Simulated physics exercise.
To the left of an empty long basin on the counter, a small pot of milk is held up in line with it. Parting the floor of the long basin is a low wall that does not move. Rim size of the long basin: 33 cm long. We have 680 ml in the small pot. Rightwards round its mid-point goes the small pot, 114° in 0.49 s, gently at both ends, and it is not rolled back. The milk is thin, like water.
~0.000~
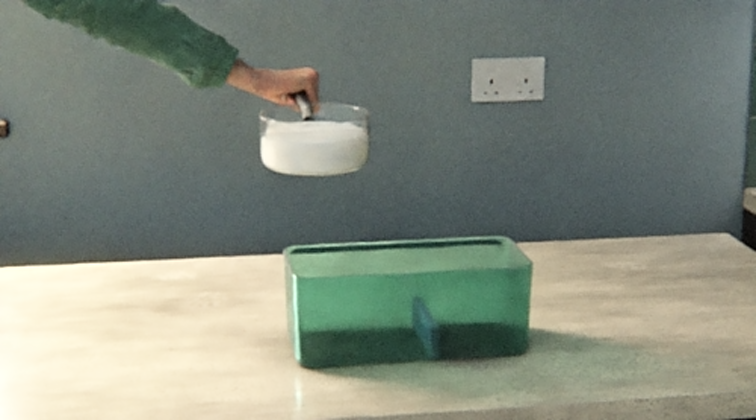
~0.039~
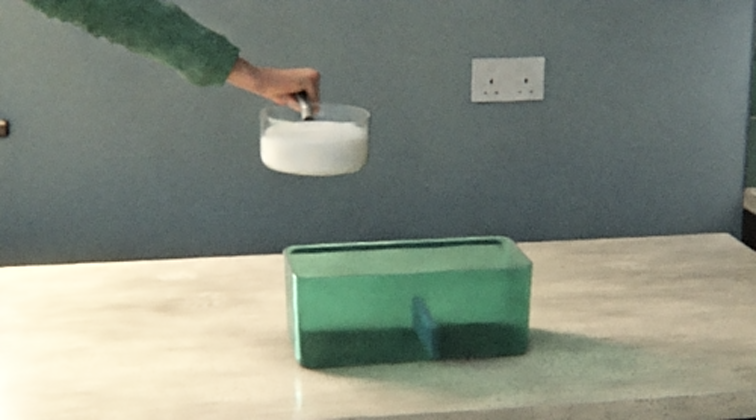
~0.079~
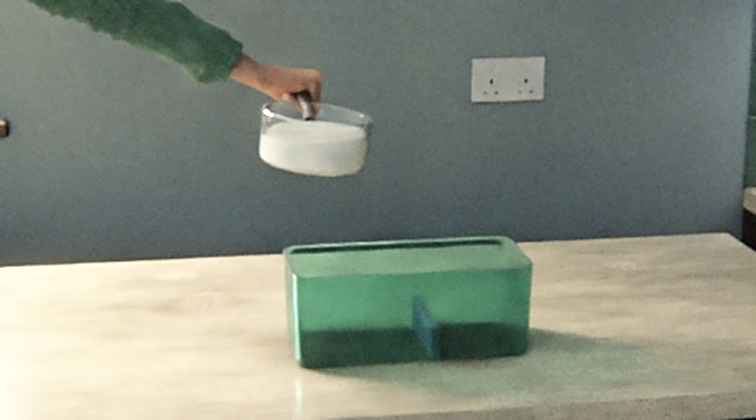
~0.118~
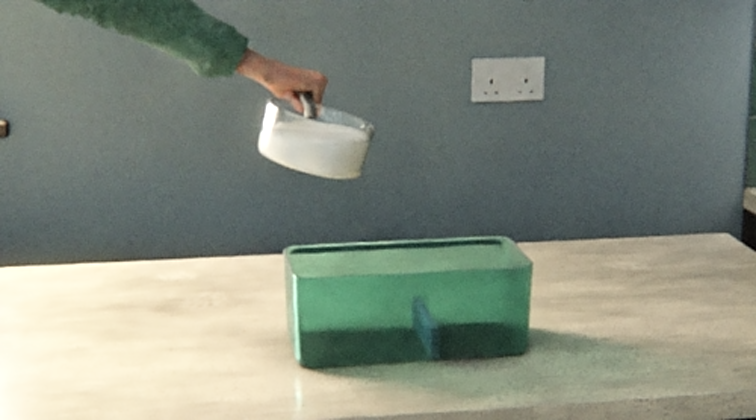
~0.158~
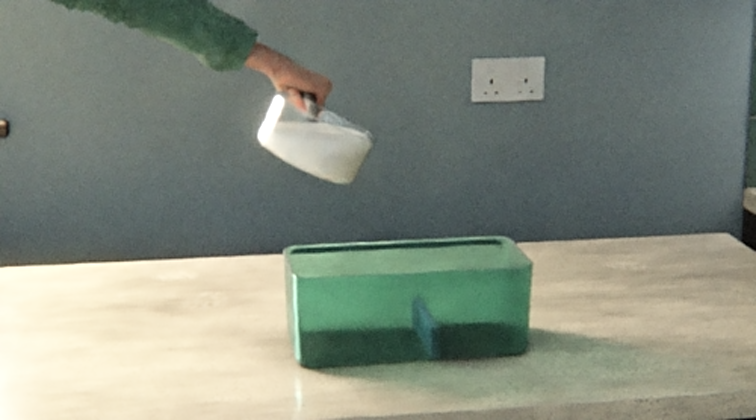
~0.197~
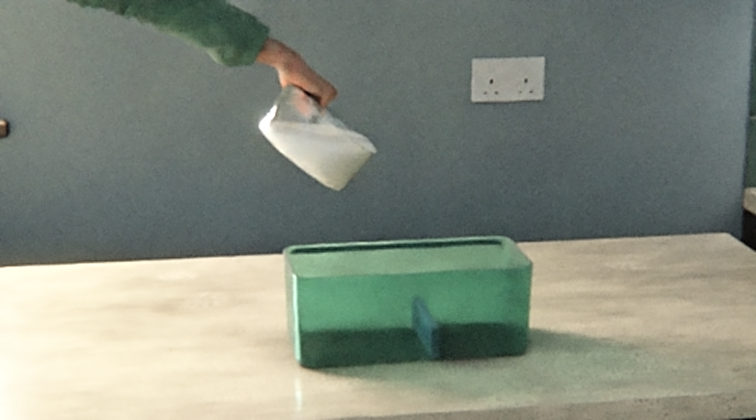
A hand in a fuzzy green sleeve reaches in from the upper left, holding a small clear pot of white milk above a pale counter, seen from the front and slightly above. Below sits a long translucent green basin with a low bluish wall inside, before a grey-blue wall with a white socket. The hand rolls the pot steadily rightwards, the milk slanting towards its rim, while the camera stays still.
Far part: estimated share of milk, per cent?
12 per cent.
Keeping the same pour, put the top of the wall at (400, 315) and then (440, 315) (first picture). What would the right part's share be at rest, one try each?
Roughly 45 per cent, then 15 per cent.
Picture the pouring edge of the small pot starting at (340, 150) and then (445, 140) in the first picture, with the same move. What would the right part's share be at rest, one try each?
Roughly 15 per cent the first time and 75 per cent the second.
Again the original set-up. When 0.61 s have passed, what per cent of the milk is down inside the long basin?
Around 88 parts in a hundred.
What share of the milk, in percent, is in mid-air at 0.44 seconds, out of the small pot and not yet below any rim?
Around 60 in a hundred.
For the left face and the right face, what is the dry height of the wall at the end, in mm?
Near 22 mm for the left and near 38 mm for the right.
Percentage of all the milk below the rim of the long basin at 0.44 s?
Estimate - around 28 in a hundred parts.
After 0.44 s the tilt is 110° and 13 per cent is still to pour, 28 is left of the wall and 0 right of it.
After 0.61 s the tilt is 114° and 2 per cent is still to pour, 86 is left of the wall and 3 right of it.
After 0.79 s the tilt is 114° and 0 per cent is still to pour, 77 is left of the wall and 11 right of it.
After 0.99 s the tilt is 114° and 0 per cent is still to pour, 79 is left of the wall and 12 right of it.
In the end 79 per cent lies left of the wall, 12 right of it and 9 outside.
